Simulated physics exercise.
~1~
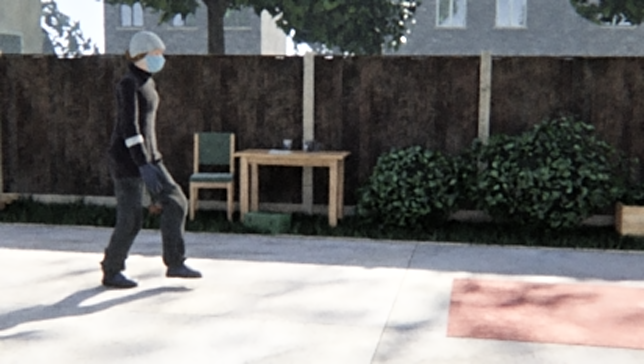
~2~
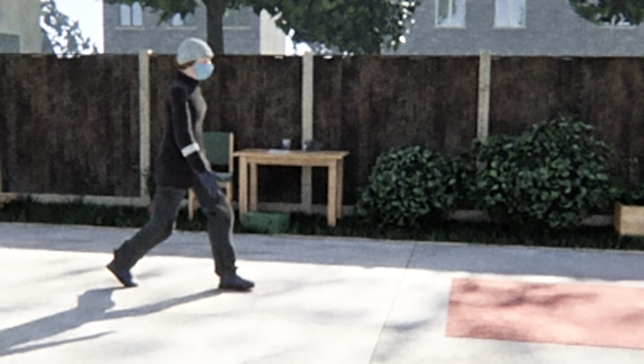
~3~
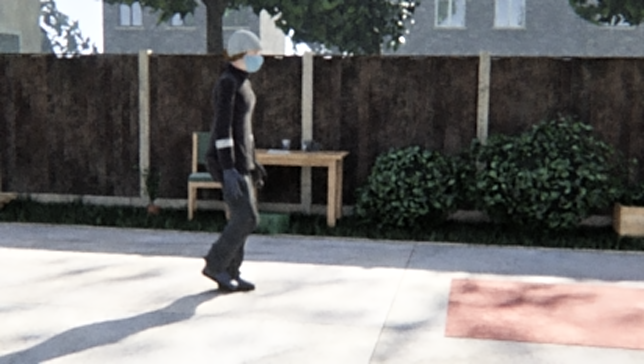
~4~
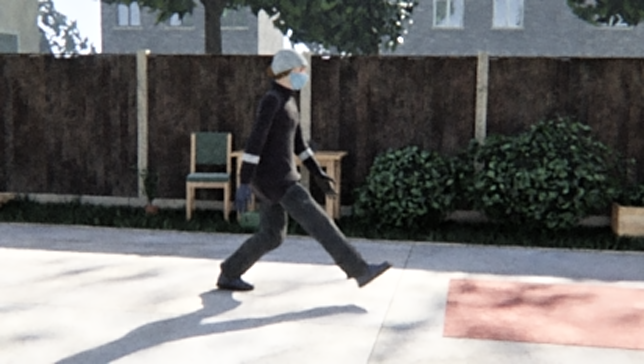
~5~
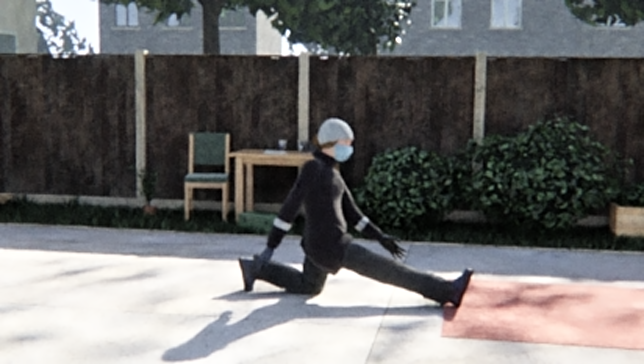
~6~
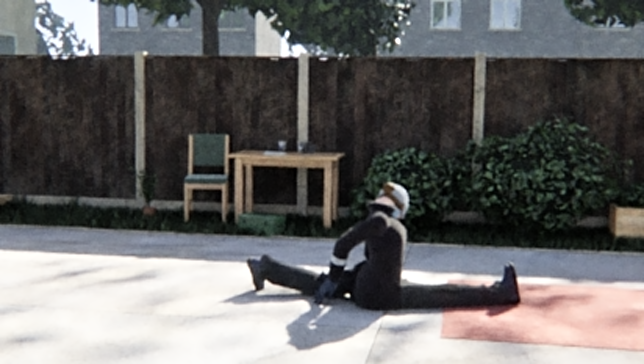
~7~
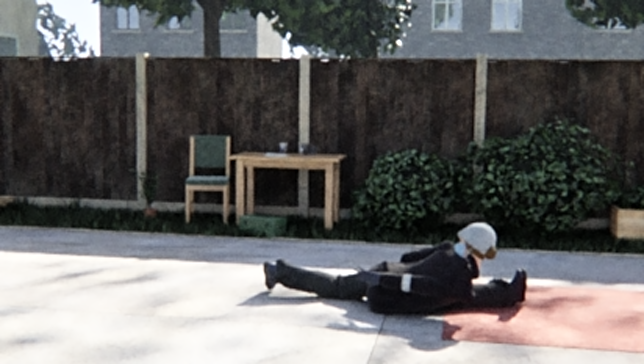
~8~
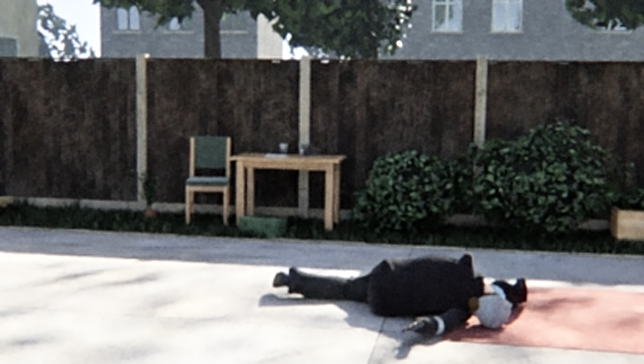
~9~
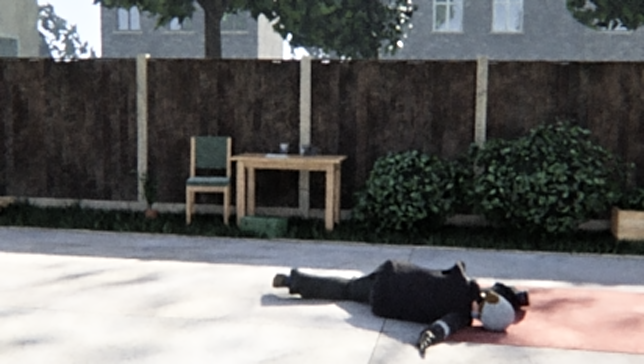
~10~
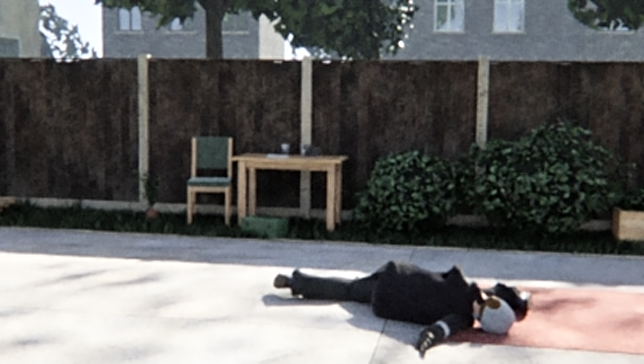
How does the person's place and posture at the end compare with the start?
At the start the person is upright and walking on the left side of the yard, in front of the fence. By the end the person lies flat on the ground farther right, with the head over the edge of the red mat.
